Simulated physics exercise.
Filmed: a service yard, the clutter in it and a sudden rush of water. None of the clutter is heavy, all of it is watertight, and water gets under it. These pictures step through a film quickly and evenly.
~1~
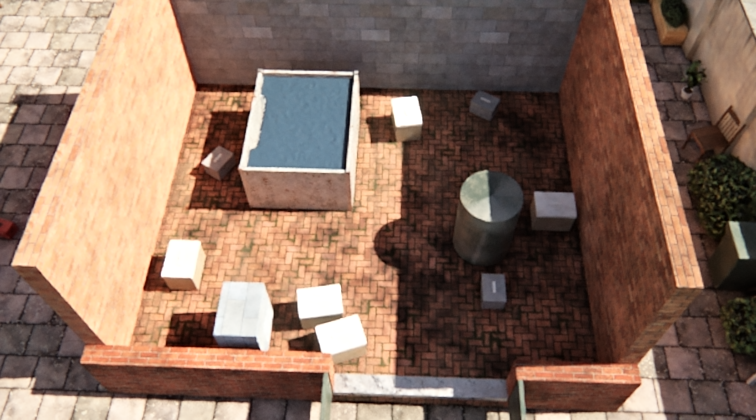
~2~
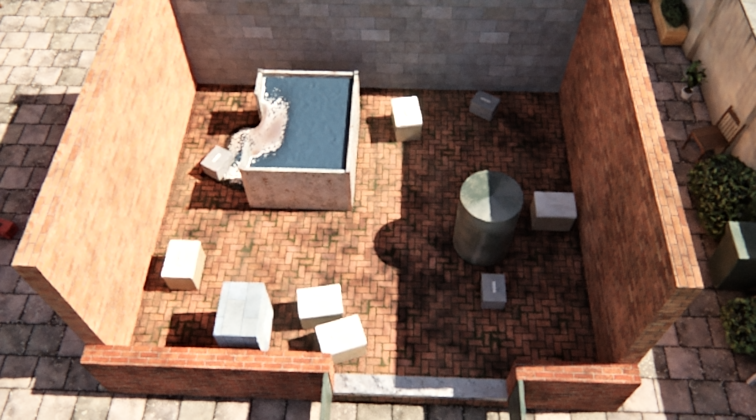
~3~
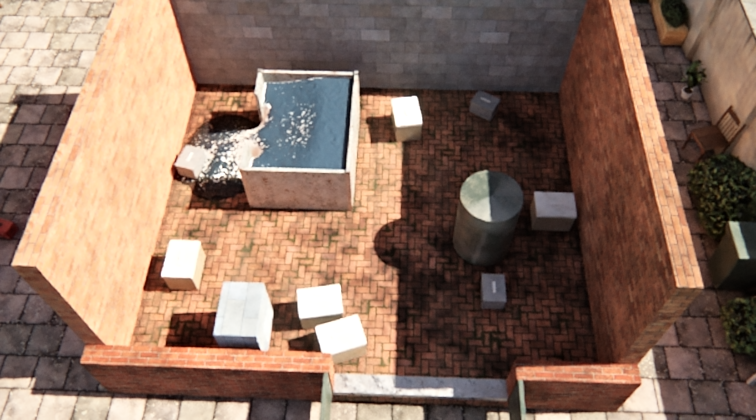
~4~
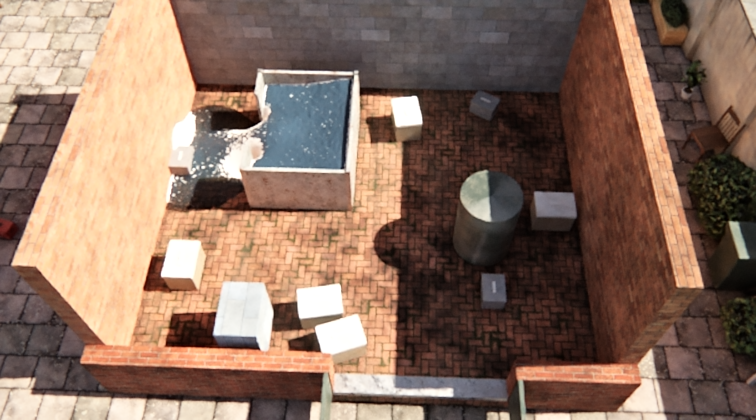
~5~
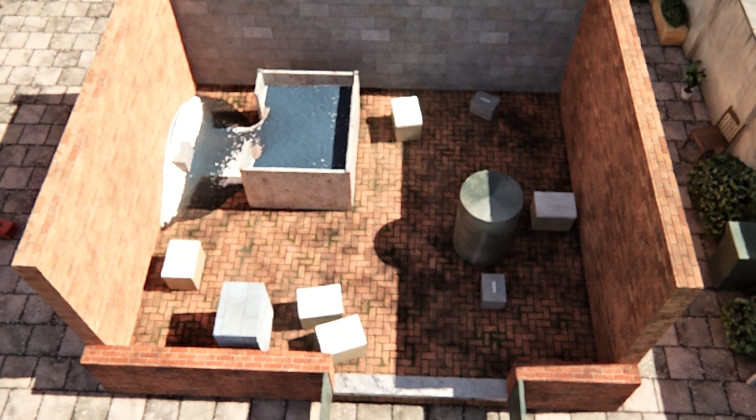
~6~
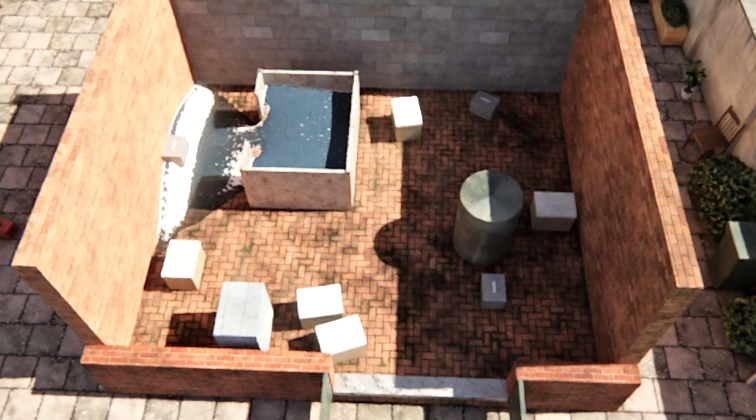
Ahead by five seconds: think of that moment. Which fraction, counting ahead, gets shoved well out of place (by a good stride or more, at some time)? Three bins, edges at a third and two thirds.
Band-wise it's the top band, two thirds or more.
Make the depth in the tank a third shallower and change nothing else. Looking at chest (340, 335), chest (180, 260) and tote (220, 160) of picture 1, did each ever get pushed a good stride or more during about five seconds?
As listed: Not that far, shifted that much, moved that far.
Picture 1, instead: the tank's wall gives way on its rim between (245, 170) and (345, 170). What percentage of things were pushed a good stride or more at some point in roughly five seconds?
Roughly 80 %.
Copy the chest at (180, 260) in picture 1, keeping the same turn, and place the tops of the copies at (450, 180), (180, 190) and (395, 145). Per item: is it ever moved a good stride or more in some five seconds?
So, in order, the copies go nowhere much, a long way, nowhere much.
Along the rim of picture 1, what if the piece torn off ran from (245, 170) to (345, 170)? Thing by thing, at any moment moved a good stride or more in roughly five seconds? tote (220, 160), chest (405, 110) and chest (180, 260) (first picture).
Results in order: Moved that far / stayed within it / moved that far.
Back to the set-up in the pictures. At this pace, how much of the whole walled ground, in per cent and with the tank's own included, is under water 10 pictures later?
Wet share: Around 40 %.
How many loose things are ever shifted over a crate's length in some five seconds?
It totals 7.
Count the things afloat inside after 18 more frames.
The total here is 3.
A moment on, 1 of 8 are well off their spots; 1 afloat.
Next, 2 of 8 are well off their spots; 2 afloat.
Later, 4 of 8 are well off their spots; 3 afloat.
In the end, 7 of 8 are well off their spots, and 7 have been at some point; 2 afloat.
